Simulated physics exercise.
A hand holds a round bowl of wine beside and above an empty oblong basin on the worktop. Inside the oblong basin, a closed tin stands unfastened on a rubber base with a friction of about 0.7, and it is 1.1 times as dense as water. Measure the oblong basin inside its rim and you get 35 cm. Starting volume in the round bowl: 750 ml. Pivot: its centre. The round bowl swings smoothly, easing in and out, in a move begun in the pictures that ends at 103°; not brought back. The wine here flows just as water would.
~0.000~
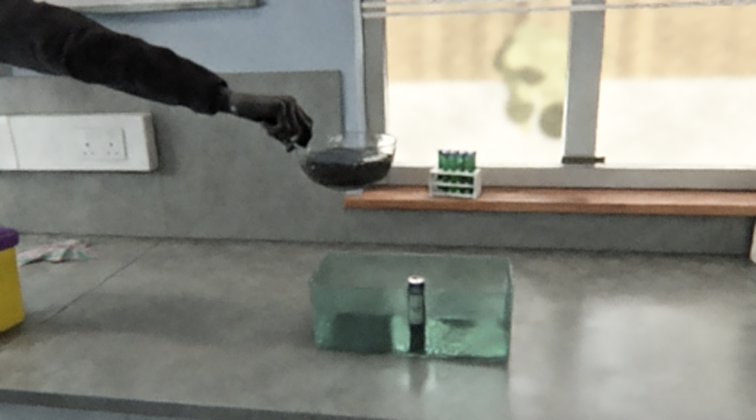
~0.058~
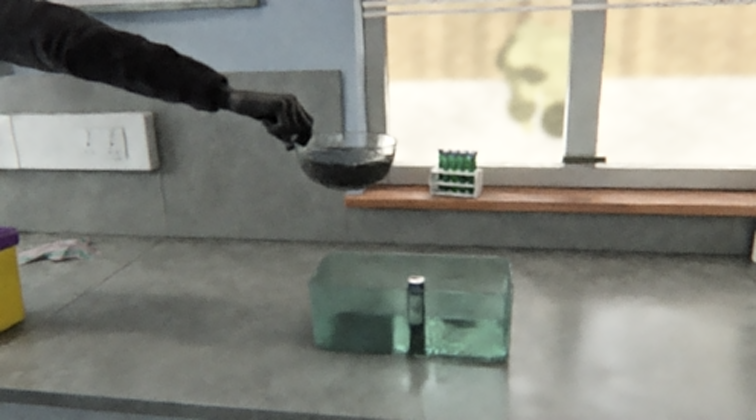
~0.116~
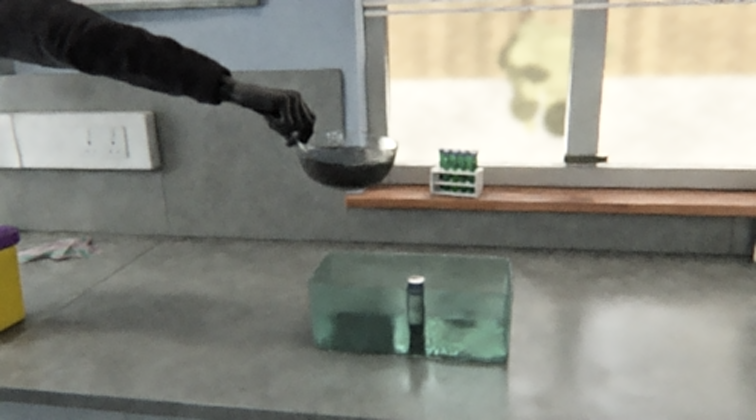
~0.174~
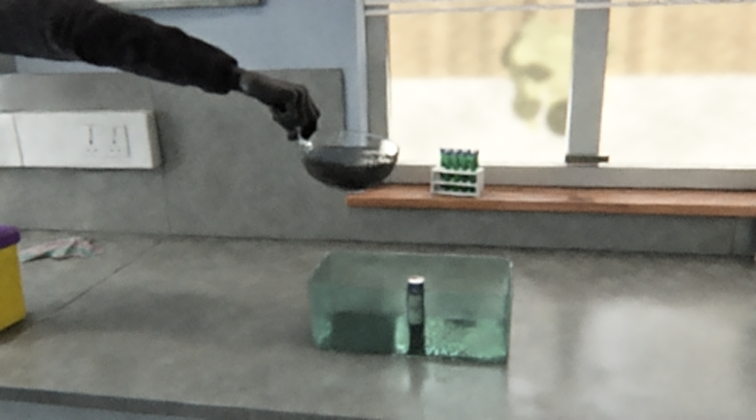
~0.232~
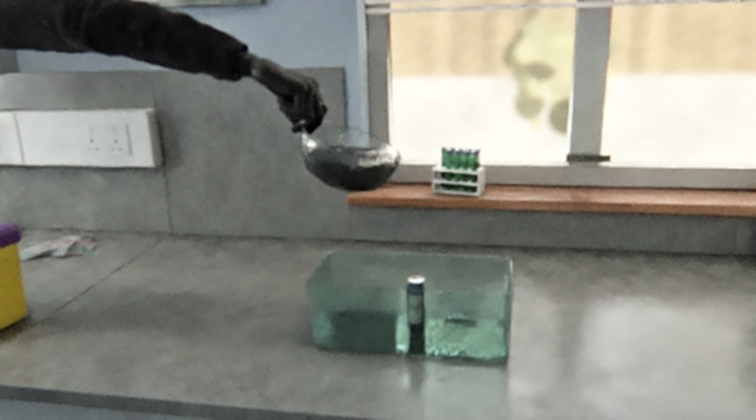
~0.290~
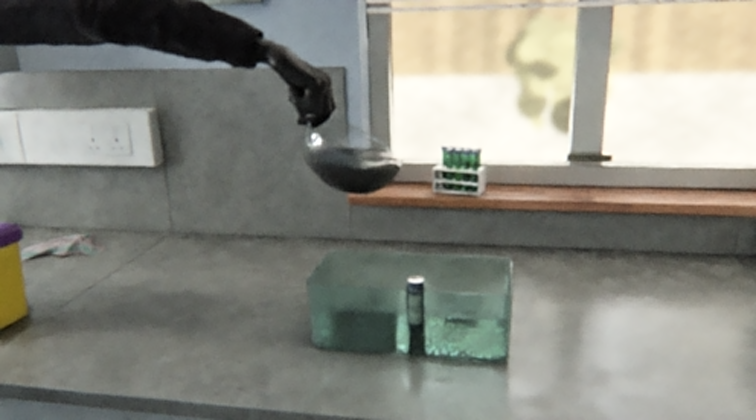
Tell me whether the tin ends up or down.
Bet it holds up.
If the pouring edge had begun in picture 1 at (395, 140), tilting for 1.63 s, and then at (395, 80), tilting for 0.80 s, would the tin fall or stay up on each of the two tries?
First it stays up; then it falls.
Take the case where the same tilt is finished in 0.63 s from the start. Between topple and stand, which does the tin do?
Result: Tin upright.
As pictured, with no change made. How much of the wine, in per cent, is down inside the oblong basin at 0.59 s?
About 28 per cent.
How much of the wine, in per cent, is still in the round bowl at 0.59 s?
Near 20 in a hundred.
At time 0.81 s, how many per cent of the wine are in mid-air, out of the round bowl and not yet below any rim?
Roughly 8 %.
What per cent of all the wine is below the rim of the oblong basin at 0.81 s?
92 per cent or thereabouts.
By 0.59 s the tilt is 87° and 20 per cent is still to pour; the tin stands where it began.
By 0.81 s the tilt is 103° and 1 per cent is still to pour; the tin stands where it began.
By 1.05 s the tilt is 103° and 0 per cent is still to pour; the tin stands where it began.
By 1.30 s the tilt is 103° and 0 per cent is still to pour; the tin stands where it began.
At rest the tin stands where it began.
